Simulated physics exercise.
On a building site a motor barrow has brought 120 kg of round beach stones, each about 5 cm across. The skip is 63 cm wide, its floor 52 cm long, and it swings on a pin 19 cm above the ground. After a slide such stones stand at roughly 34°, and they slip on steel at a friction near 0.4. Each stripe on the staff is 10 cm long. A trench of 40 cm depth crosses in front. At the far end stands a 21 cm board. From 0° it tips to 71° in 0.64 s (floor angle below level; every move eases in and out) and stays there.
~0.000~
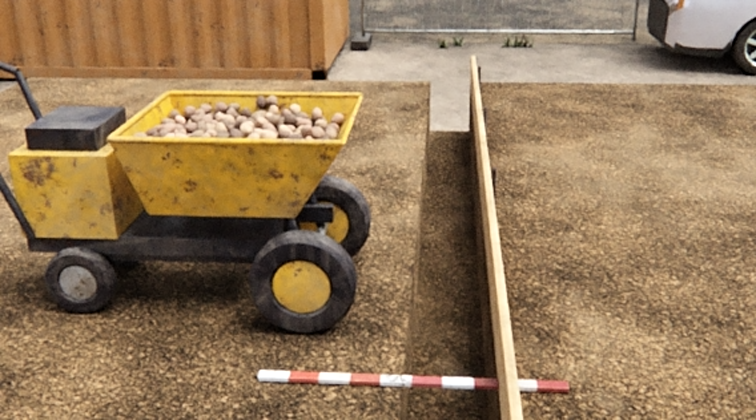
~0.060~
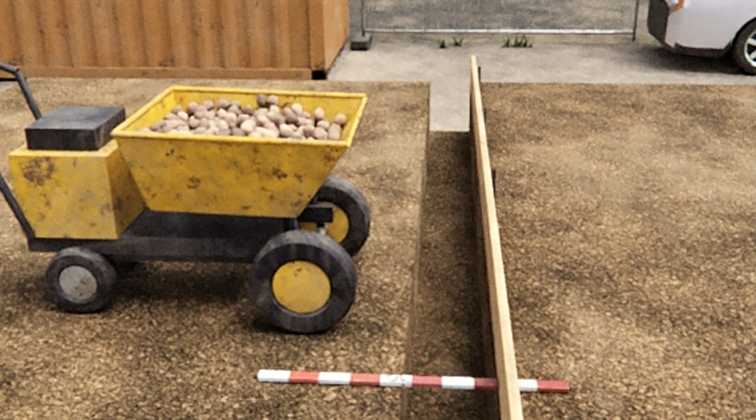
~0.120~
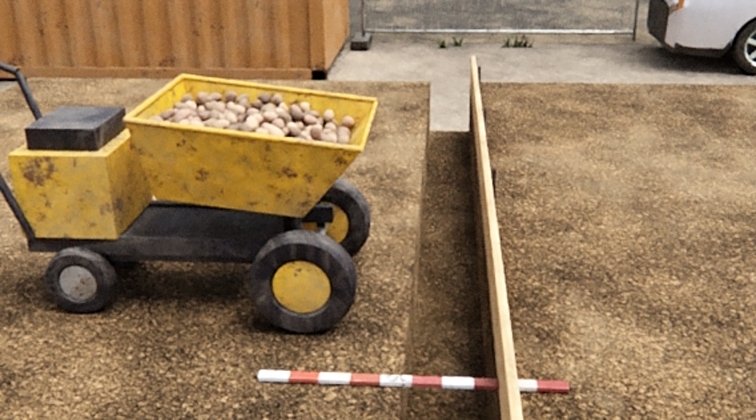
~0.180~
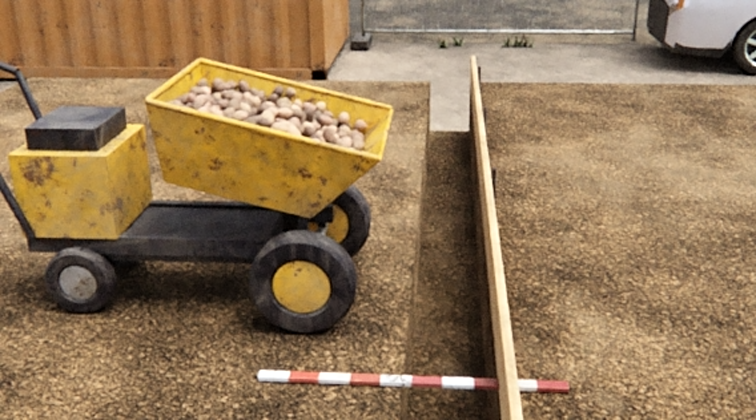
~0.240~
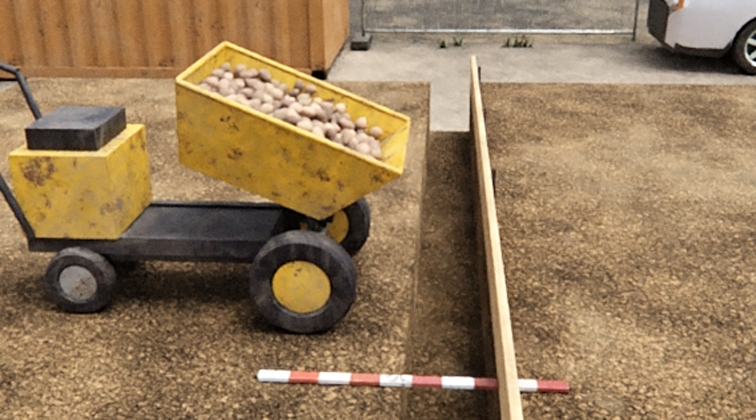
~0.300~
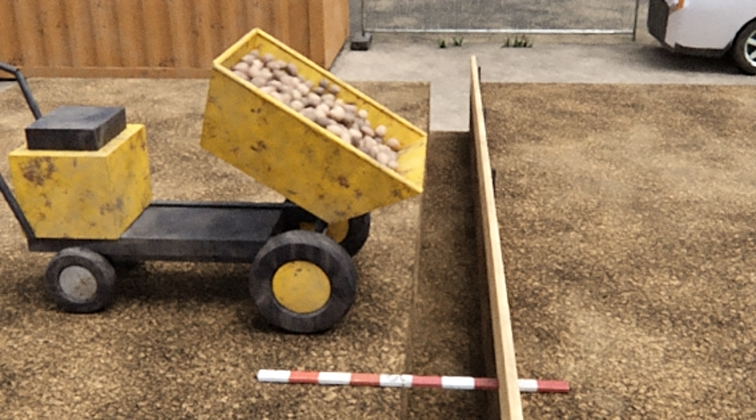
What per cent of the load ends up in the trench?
Close to 51 in a hundred.
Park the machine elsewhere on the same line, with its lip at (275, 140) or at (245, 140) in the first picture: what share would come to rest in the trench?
About 100 and 95 per cent.
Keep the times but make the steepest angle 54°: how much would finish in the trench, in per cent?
Then about 20 per cent.
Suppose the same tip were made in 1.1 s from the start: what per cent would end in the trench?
Then about 60 per cent.
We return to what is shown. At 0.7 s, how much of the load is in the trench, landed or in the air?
Some 15 per cent.
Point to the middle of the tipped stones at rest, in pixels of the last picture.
Near (482, 344).
After 0.5 s the floor is at 60°; 100 % in the skip; the foremost stones are at (440, 215).
After 0.7 s the floor is at 71°; 73 % in the skip, 13 % in the trench, 15 % past the trench; the foremost stones are at (568, 302).
After 1.1 s the floor is at 71°; 25 % in the skip, 28 % in the trench, 47 % past the trench; the foremost stones are past the picture's edge.
After 3.0 s the floor is at 71°; 0 % in the skip, 51 % in the trench, 49 % past the trench; the foremost stones are past the picture's edge.
